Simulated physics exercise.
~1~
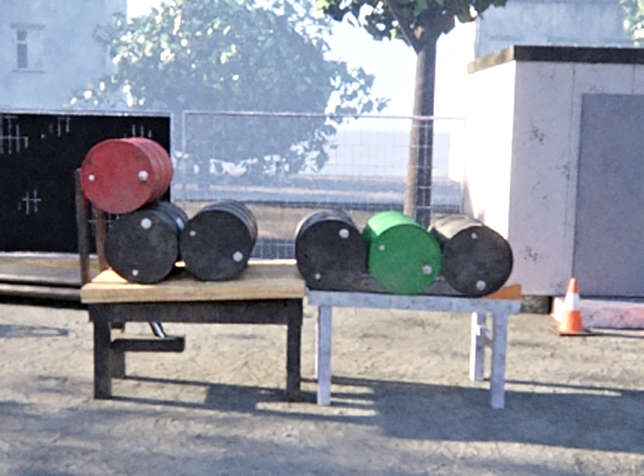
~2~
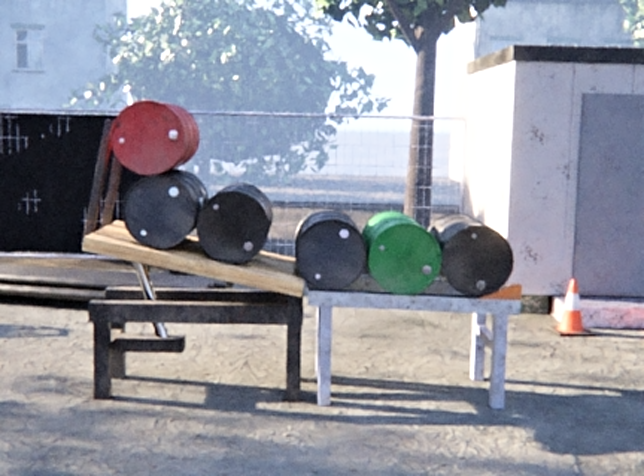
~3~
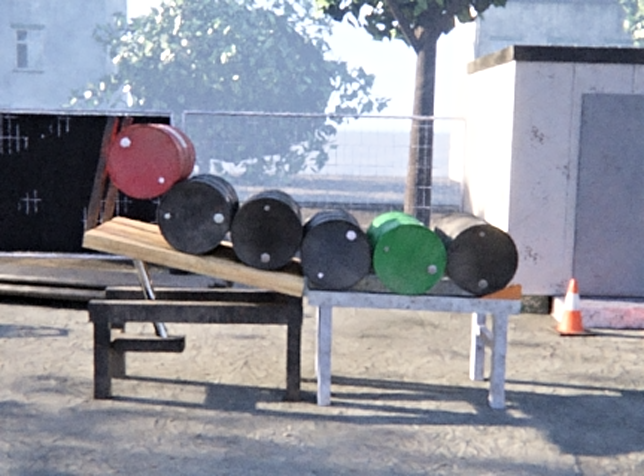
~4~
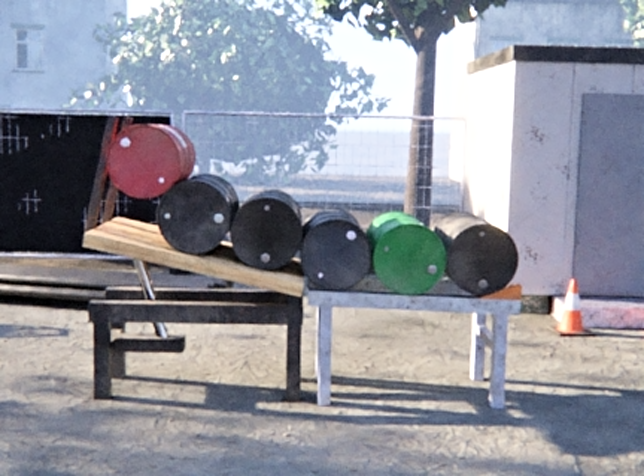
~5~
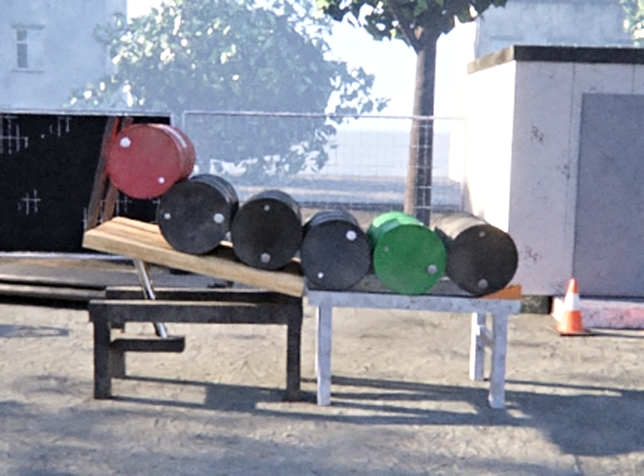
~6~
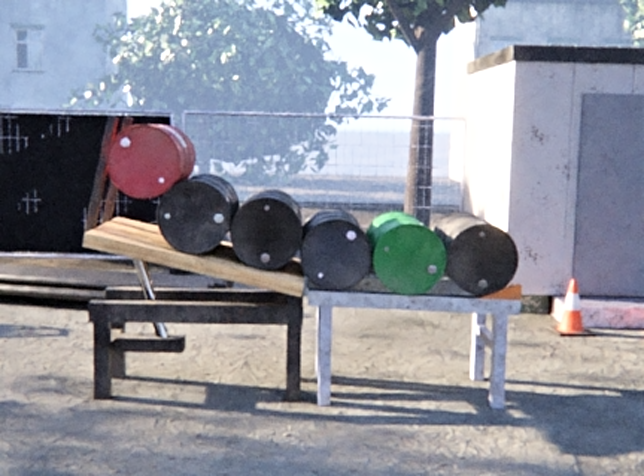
In a sunlit yard, a wooden deck beside a pale rack tilts up at its left end, and its two black drums roll right against the drums on the rack. The red drum ends resting high at the left, with the green one still on the rack.
